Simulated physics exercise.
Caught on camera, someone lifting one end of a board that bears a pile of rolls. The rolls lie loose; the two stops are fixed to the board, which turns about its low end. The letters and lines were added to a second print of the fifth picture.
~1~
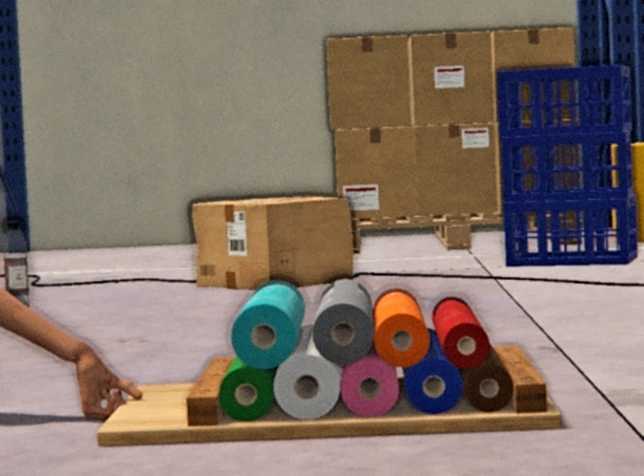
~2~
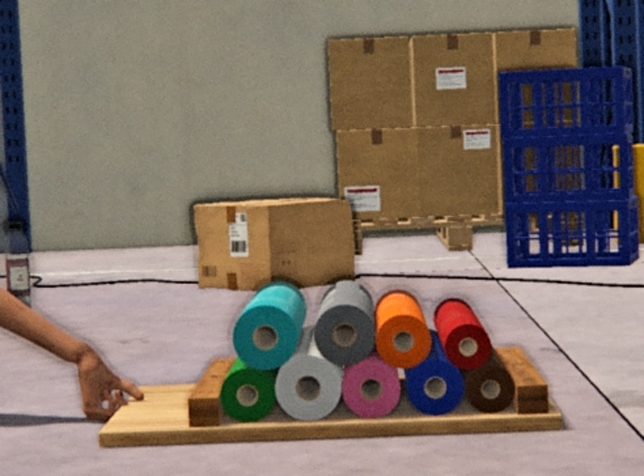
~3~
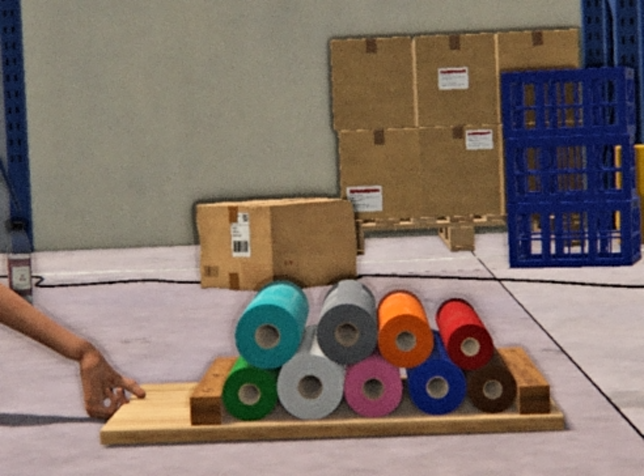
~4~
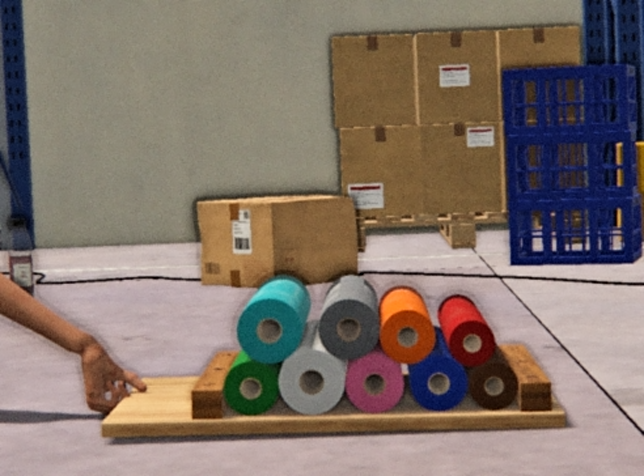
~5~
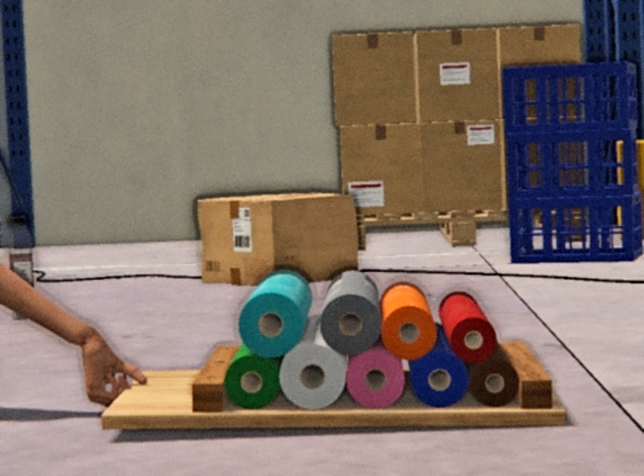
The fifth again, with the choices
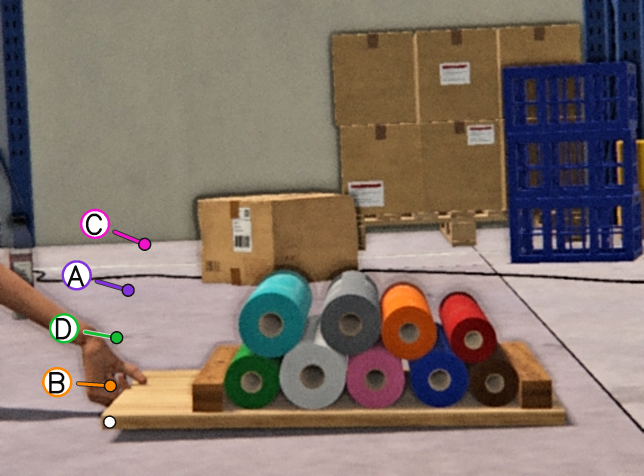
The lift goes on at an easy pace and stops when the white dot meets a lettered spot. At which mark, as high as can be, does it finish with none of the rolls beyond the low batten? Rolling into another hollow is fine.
The highest mark that will do is A.
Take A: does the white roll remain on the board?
Yes.
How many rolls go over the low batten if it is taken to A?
At A the number is none.
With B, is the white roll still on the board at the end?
Yes, with B.
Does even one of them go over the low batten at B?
At B: No.
On the marked copy, A at (128, 290); B at (110, 386); C at (145, 245); D at (116, 338); the white dot at (109, 422).
With A. Early on, board at 14°.
Further on, board at 19°.
At the end, board at 19°, none over the low batten.
As for the rest, B none over the low batten; C three over the low batten (orange, red, grey); D none over the low batten.
